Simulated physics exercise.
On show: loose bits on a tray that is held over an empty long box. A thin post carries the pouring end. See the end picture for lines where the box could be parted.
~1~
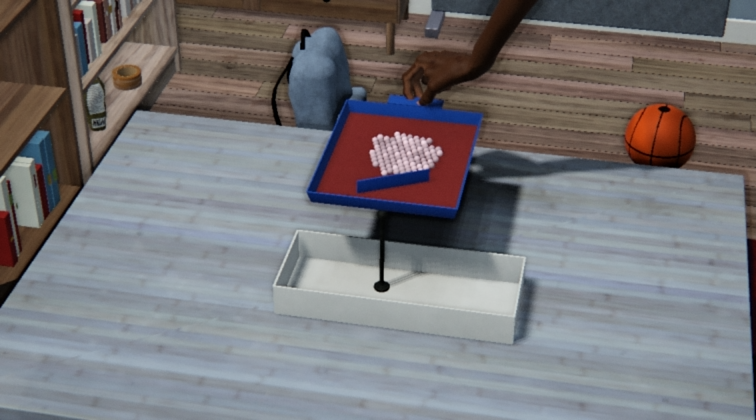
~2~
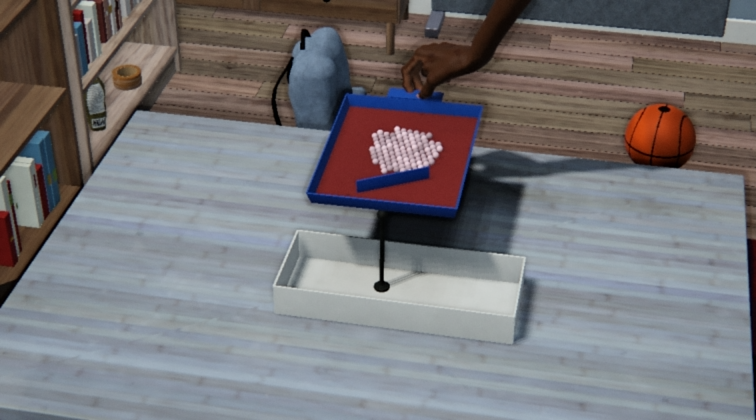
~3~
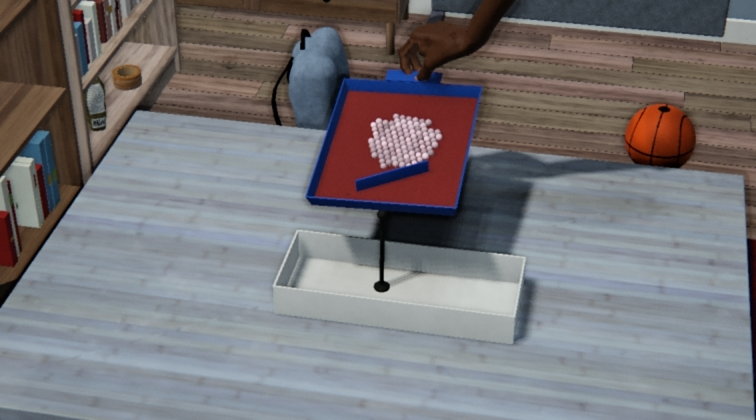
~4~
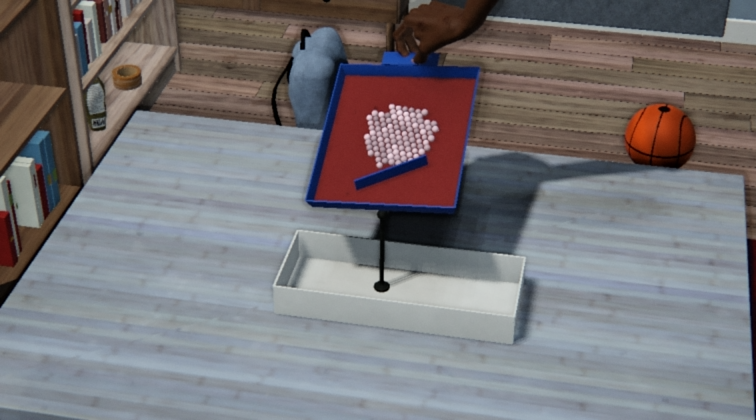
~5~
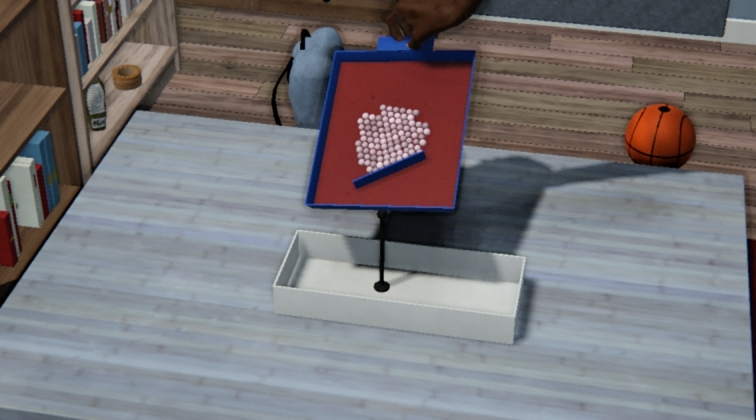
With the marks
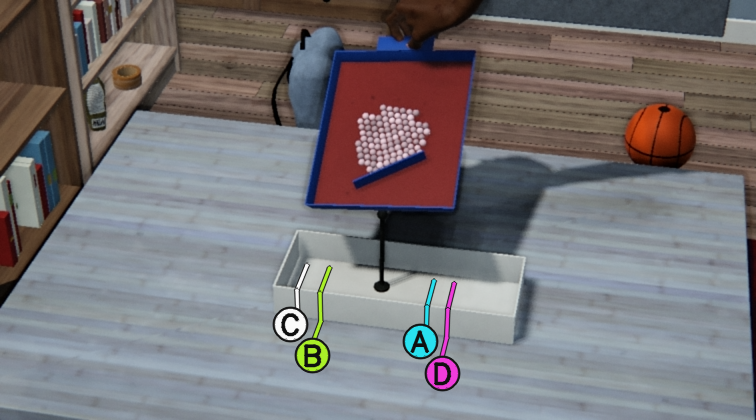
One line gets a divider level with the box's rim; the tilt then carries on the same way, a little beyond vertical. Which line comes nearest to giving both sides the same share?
The answer is line C.
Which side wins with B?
More lands on the left.
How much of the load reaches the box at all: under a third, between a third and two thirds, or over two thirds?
It is over two thirds.
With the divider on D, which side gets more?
Left.
On the marked copy, line A crosses the front rim at (427, 305); line B crosses the front rim at (320, 292); line C crosses the front rim at (297, 289); line D crosses the front rim at (448, 308).
Choosing A, of what is caught, all on the left of the divider, none on the right.
Choosing B, of what is caught, nearly all on the left of the divider, a small part on the right.
Choosing C, of what is caught, about a third on the left of the divider, about two thirds on the right.
Choosing D, of what is caught, all on the left of the divider, none on the right.
